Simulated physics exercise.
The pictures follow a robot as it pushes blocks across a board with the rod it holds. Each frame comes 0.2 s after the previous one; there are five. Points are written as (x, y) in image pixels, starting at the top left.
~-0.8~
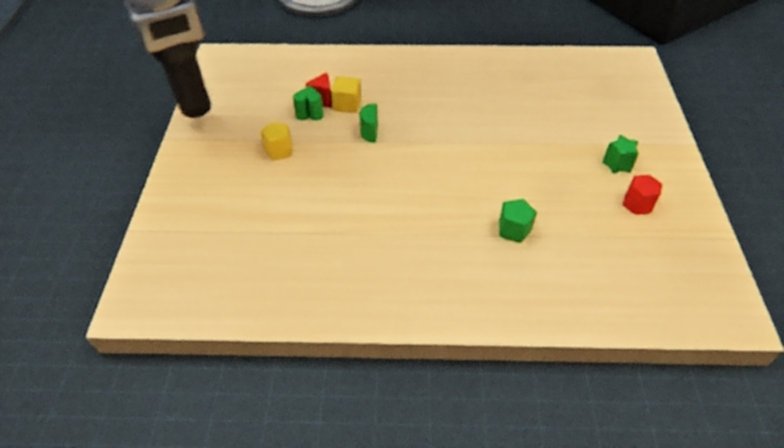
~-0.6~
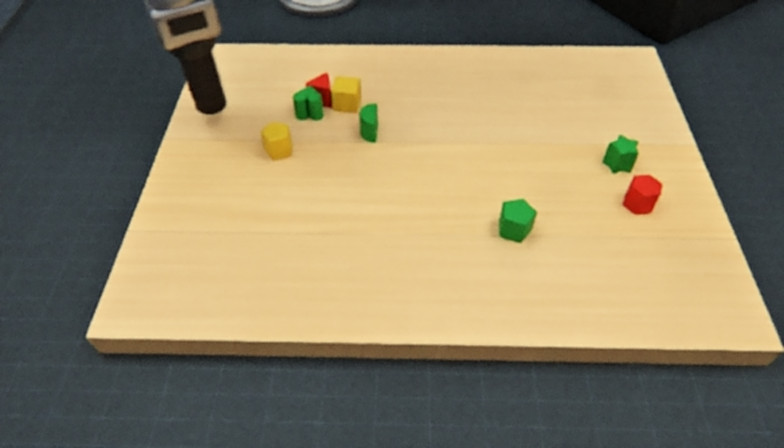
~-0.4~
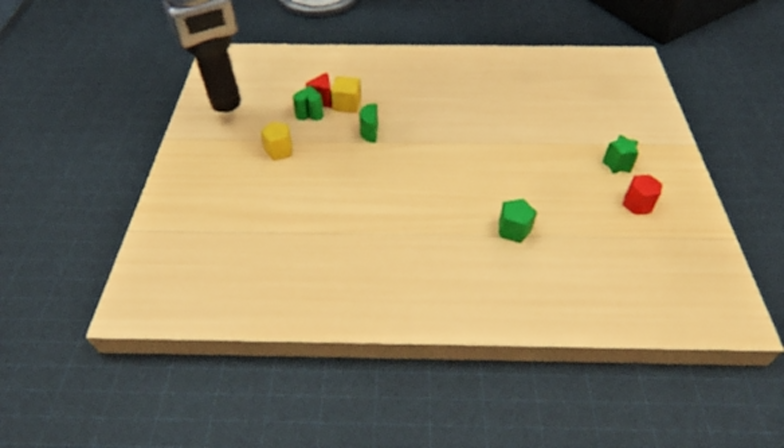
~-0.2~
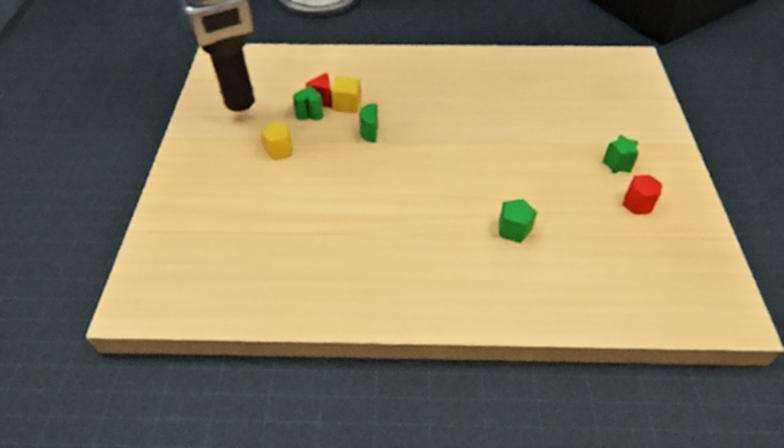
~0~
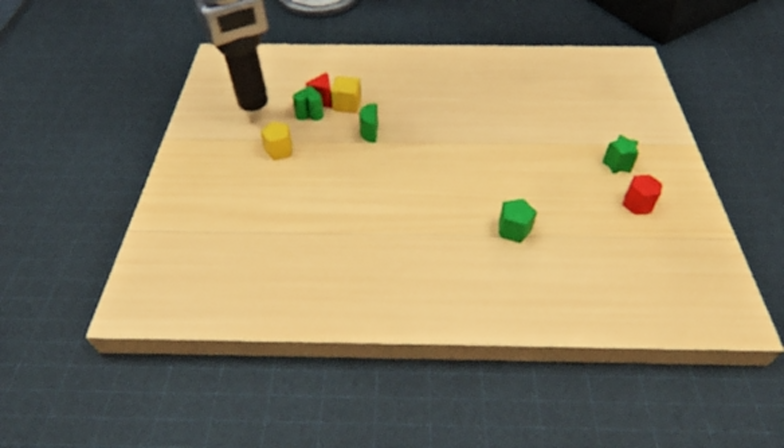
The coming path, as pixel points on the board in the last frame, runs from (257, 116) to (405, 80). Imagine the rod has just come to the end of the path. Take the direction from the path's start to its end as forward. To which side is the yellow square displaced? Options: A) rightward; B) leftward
A: Rightward.
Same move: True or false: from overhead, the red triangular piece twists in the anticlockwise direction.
Answer: True.
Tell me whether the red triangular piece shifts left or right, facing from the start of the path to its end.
It's pushed left.
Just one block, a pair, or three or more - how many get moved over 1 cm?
I expect three or more blocks to move.
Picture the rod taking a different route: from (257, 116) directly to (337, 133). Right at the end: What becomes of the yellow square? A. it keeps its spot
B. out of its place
My pick is B.
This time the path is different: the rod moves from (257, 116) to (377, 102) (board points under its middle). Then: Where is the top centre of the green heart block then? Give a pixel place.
Its top centre lands on (349, 102).
What follows on the original path. One third of the way, rod at (306, 88); green heart block at (319, 96); red triangular piece at (329, 76), turned 35° clockwise; yellow square at (348, 84).
Two thirds of the way, rod at (356, 76); green heart block at (321, 96), turned 20° clockwise; red triangular piece at (371, 58); yellow square at (369, 85), turned 55° clockwise.
At the end, rod at (405, 66); yellow pentagonal block not moved; green heart block at (321, 96), turned 20° clockwise; red triangular piece at (390, 48), turned 35° anticlockwise; yellow square at (370, 86), turned 65° clockwise.
